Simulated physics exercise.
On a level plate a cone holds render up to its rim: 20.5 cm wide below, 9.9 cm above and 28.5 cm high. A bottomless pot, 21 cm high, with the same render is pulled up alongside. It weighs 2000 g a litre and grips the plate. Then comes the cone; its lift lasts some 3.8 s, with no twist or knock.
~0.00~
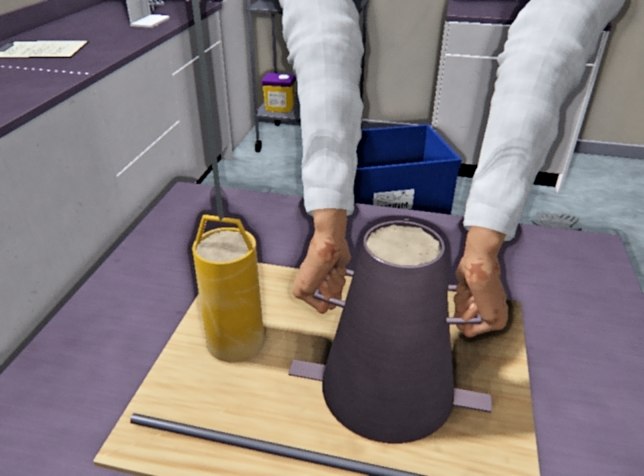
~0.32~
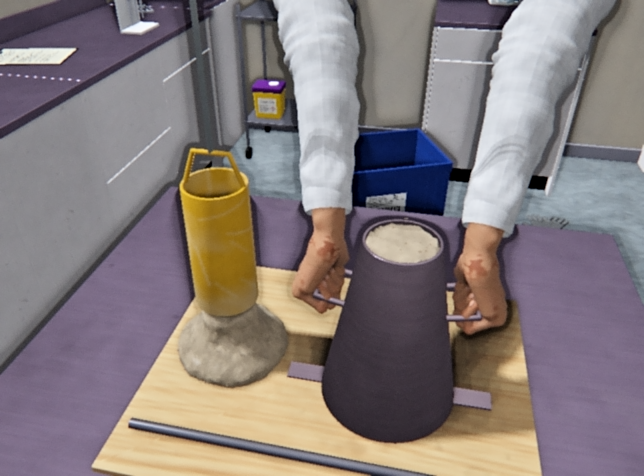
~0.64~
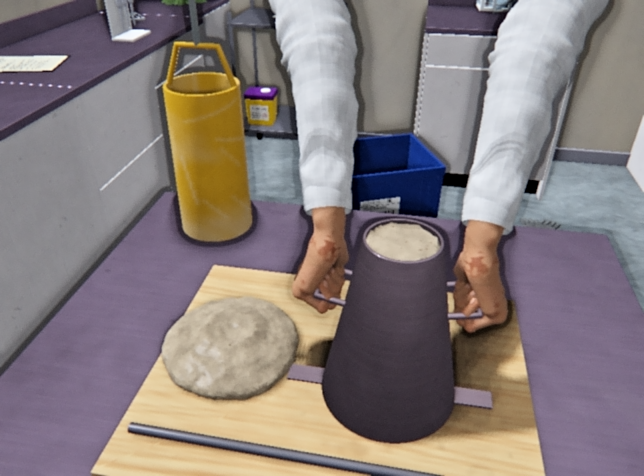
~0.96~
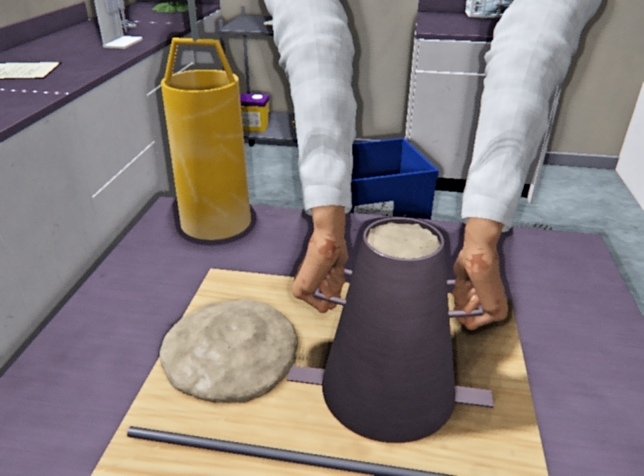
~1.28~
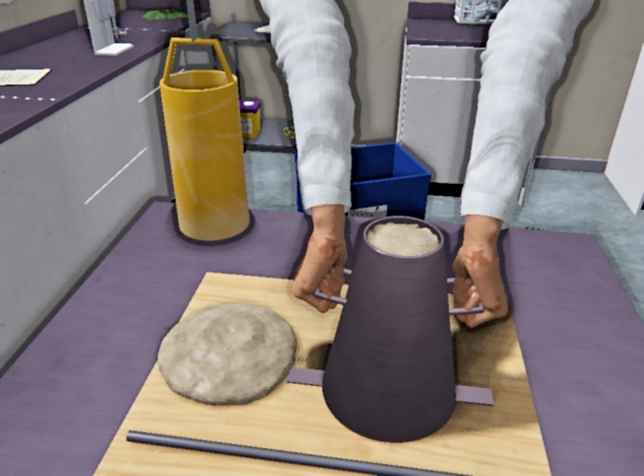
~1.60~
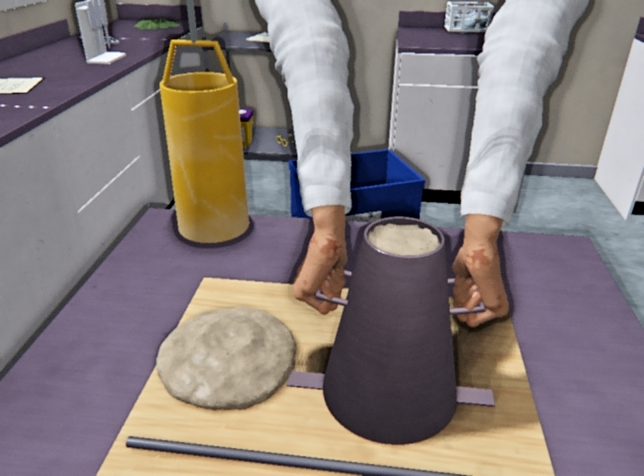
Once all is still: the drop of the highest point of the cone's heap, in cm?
Close to 20 centimetres.
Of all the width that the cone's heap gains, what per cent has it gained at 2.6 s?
Some 90 per cent.
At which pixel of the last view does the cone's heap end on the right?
Around (519, 416).
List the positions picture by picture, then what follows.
The first frame shows middle of the pot's mouth at (225, 246), still down; middle of the cone's top at (404, 244), not yet moved.
The second frame shows middle of the pot's mouth at (214, 185), raised 11 cm; the heap from the pot 9.5 cm high and 20 cm wide, top at (229, 305); middle of the cone's top at (403, 242), not yet moved.
The third frame shows middle of the pot's mouth at (202, 86), raised 26 cm; the heap from the pot 4.9 cm high and 24 cm wide, top at (230, 329); middle of the cone's top at (403, 241), not yet moved.
The fourth frame shows middle of the pot's mouth at (200, 82), raised 26 cm; the heap from the pot 4.9 cm high and 24 cm wide, top at (229, 331); middle of the cone's top at (403, 239), not yet moved.
The fifth frame shows middle of the pot's mouth at (199, 82), raised 26 cm; the heap from the pot 4.9 cm high and 24 cm wide, top at (227, 333); middle of the cone's top at (403, 237), not yet moved.
The sixth frame shows middle of the pot's mouth at (199, 84), raised 26 cm; the heap from the pot 4.9 cm high and 24 cm wide, top at (227, 338); middle of the cone's top at (404, 237), not yet moved.
By 2.6 s, the cone is up 7.2 cm; the render has come down 19 cm to 9.7 cm and is 39 cm wide.
By 3.5 s, the cone is up 18 cm; the render has come down 20 cm to 8.2 cm and is 40 cm wide.
By 4.5 s, the cone is up 30 cm; the render has come down 20 cm to 8.2 cm and is 40 cm wide.
By 5.6 s, the cone is clear; the render has come down 20 cm to 8.2 cm and is 40 cm wide.
By 6.1 s, at rest, the cone is clear; the render has come down 20 cm to 8.2 cm and is 40 cm wide.
